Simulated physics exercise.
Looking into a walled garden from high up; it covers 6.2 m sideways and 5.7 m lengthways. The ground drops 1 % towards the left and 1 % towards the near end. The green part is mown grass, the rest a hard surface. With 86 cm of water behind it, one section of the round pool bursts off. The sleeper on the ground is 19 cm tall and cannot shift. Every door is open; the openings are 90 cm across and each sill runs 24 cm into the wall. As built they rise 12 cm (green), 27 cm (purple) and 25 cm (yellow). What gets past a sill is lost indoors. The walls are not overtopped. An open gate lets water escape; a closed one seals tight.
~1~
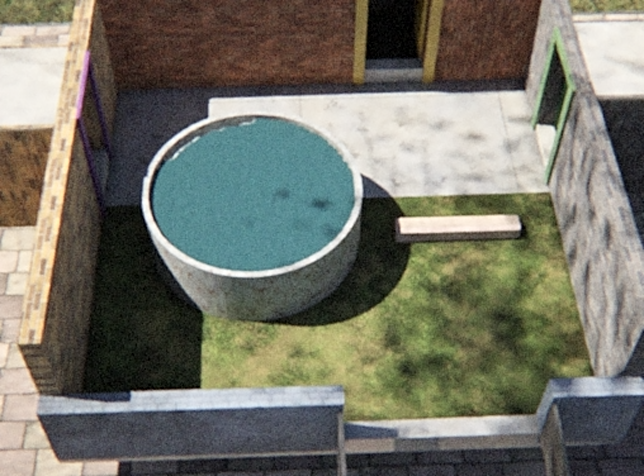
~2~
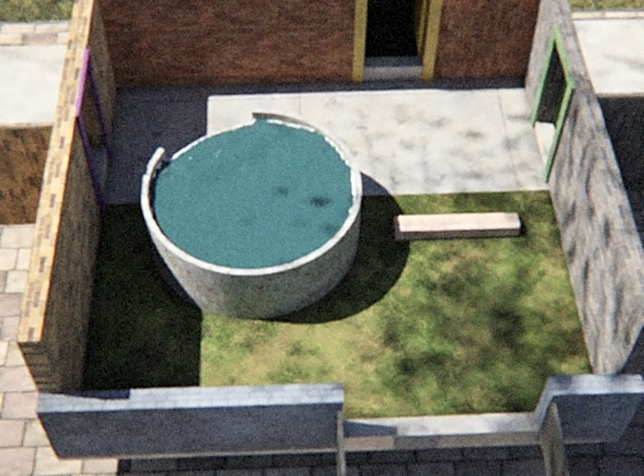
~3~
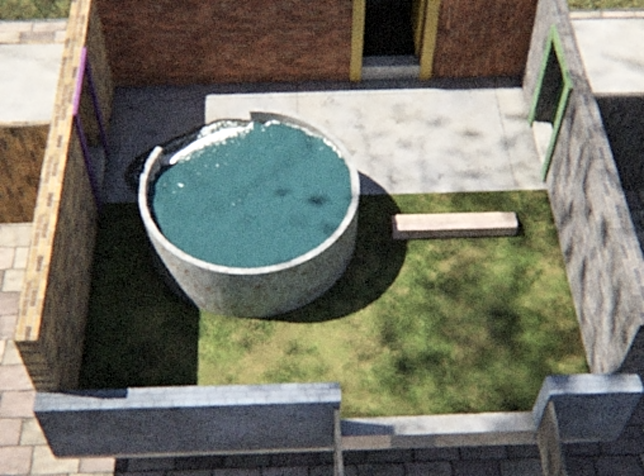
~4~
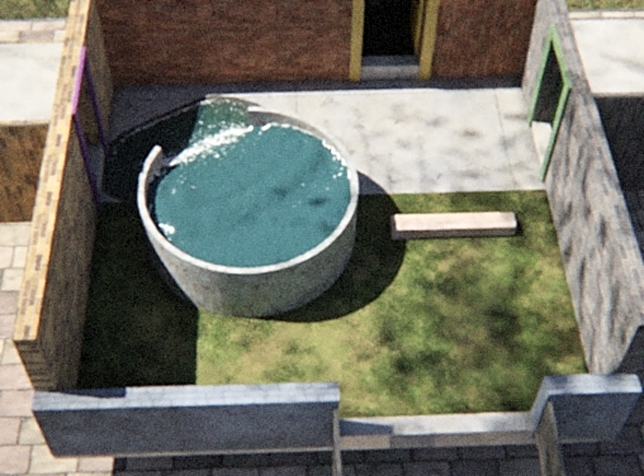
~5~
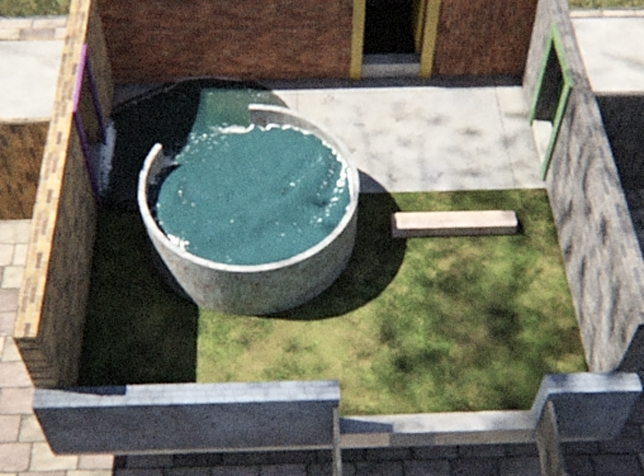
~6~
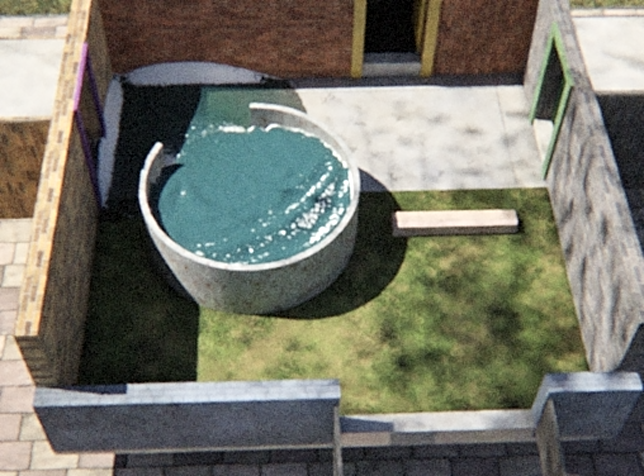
To begin with, a round pool of still water stands in a walled garden, beside a low pale block on the grass. A section of its wall opens on the far side, and water pours out across the paving, spreading to the purple door on the left while the pool's surface ripples.
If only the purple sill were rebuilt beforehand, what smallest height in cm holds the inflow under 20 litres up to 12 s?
It would have to be roughly 38 cm high.
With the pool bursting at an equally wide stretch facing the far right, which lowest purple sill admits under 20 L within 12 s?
Some 10.5 cm.
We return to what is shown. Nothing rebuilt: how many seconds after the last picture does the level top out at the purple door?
At about 1.6 s.
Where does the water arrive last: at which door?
It is the green one.
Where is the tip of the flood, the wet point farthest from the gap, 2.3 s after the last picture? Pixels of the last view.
Around (518, 78).
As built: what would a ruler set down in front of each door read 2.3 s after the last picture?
In cm: Green 3, purple 36, yellow 10.
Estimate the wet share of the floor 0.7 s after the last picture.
Some 20 per cent of it.
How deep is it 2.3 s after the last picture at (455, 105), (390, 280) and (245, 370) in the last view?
About 6, 0 and 0 cm.
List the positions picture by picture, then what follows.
The first picture shows still water, 86 cm deep, in the round pool at (253, 192); the purple door at (94, 135) is dry.
In the second picture, the front is at a hidden place, 0.3 m from the gap on the far side; 0.4 m2 of floor is wet, 86 cm left at the back.
In the third picture, water pours out on the far side and has run 0.8 m, to a hidden place; about 13 cm deep outside, 86 cm at the back.
In the fourth picture, the front is at (213, 99), 1.2 m from the gap on the far side; 2.8 m2 of floor is wet, 86 cm left at the back.
In the fifth picture, water pours out on the far side and has run 1.8 m, to (112, 111); about 10 cm deep outside, 85 cm at the back.
In the sixth picture, the gap is on the far side, the front 2.2 m out at (116, 85); the back of the round pool holds 81 cm; water is at the purple door at (91, 127).
Then, 0.7 s after the last picture water covers 20 % of the floor, deepest (72 cm) near (114, 96); 23 cm at the purple door, 4 litres in over its 27 cm sill.
Then, 2.3 s after the last picture water covers 55 % of the floor, deepest (43 cm) near (109, 140); 36 cm at the purple door, 72 litres in over its 27 cm sill.
Then, 11.3 s after the last picture water covers 95 % of the floor, deepest (15 cm) near (364, 211); 12 cm at the purple door, 111 litres in over its 27 cm sill.
At the purple door as built, the water peaked near 39 cm, 1.5 s after the last picture.
Run again over the same 12 s with other heights there, 36 litres in over 35 cm, 2 litres over 47.5 cm. The limit of 20 litres is kept from about 38 cm up.
